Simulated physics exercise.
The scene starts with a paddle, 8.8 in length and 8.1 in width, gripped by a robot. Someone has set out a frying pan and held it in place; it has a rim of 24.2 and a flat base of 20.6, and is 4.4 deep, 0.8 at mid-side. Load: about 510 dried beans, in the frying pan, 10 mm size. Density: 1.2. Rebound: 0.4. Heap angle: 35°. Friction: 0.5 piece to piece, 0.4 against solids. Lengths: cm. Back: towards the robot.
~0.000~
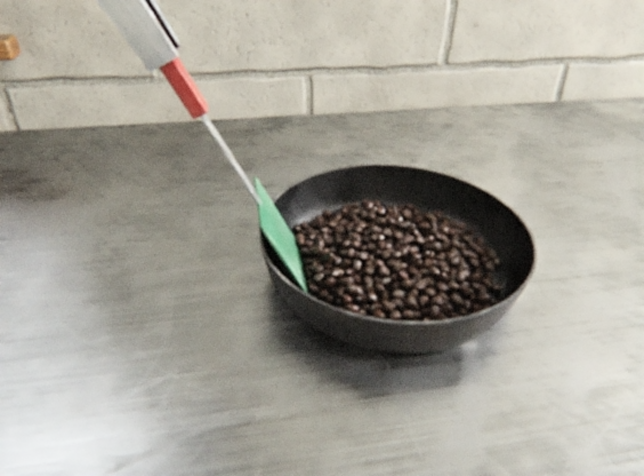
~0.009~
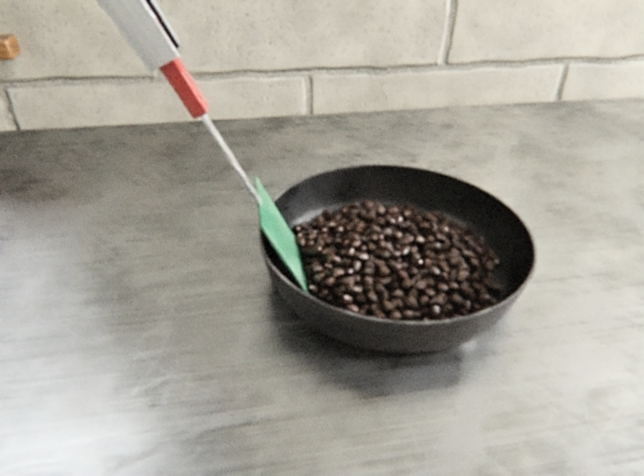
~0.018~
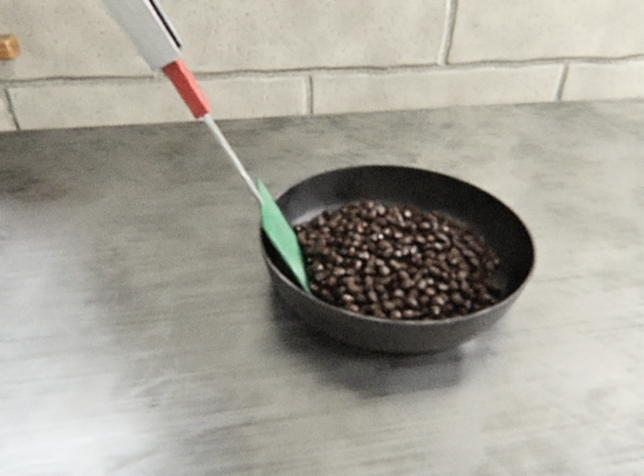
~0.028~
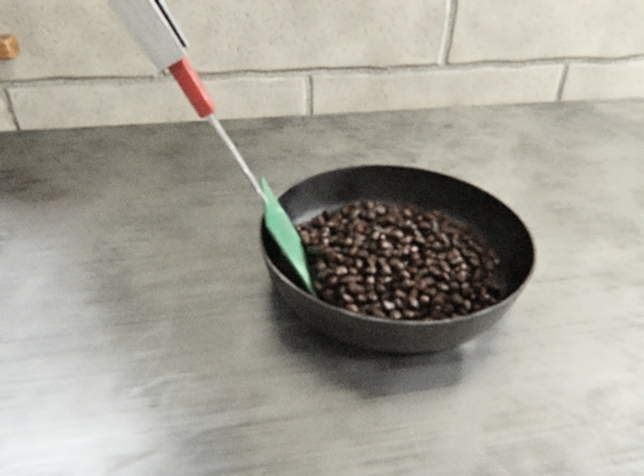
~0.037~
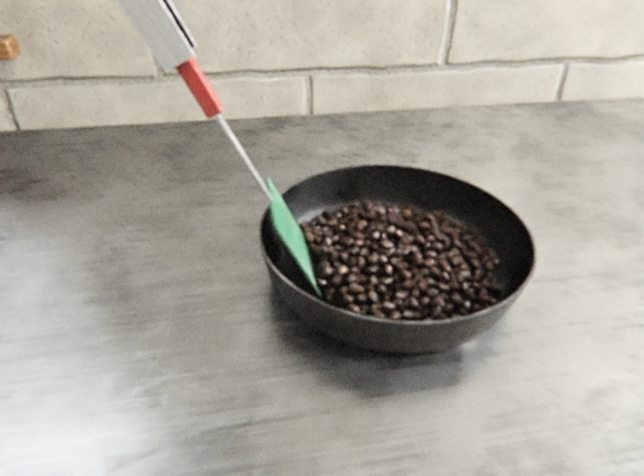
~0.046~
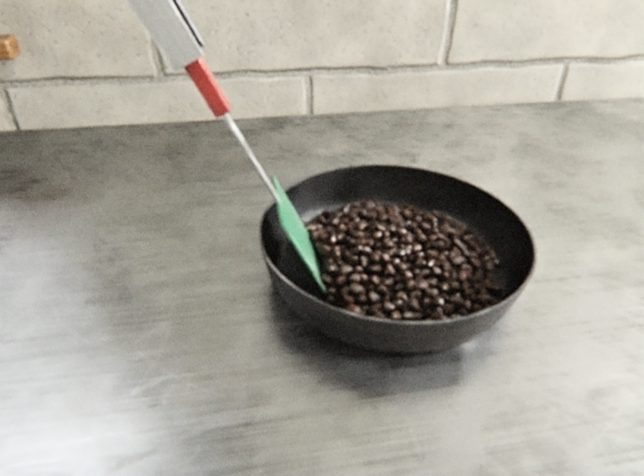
On a grey countertop by a pale brick wall, a robot arm held a green paddle inside the left edge of a black pan of dark beans, then eased it slightly to the right.
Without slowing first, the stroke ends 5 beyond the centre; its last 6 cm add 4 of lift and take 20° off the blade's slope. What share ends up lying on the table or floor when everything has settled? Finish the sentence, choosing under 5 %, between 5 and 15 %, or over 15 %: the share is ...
The share is under 5 %.
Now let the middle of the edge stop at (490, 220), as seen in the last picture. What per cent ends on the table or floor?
Roughly 10 per cent.
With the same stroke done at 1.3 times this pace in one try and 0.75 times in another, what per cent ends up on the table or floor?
Around 0 per cent, then around 0 per cent, would end on the table or floor.
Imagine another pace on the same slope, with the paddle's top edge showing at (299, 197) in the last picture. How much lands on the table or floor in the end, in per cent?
Estimate: Close to 10 %.
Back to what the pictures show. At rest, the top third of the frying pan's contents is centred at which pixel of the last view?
Look near (461, 241).
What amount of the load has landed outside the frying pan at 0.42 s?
My estimate is roughly 0 %.
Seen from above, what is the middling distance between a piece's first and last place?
Somewhere near 3 centimetres, I reckon.
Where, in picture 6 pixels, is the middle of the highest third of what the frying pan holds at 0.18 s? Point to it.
It is centred at about (437, 244).
After 0.11 s, sloping 65°, highest piece 4 above the table; 509 in the frying pan.
After 0.18 s, sloping 56°, highest piece 4 above the table; 509 in the frying pan.
After 0.42 s, sloping 45°, highest piece 4 above the table; 509 in the frying pan.
After 1.47 s, sloping 45°, highest piece 4 above the table; 509 in the frying pan.
In the end, 509 in the frying pan. That is 0 % on the table or floor.
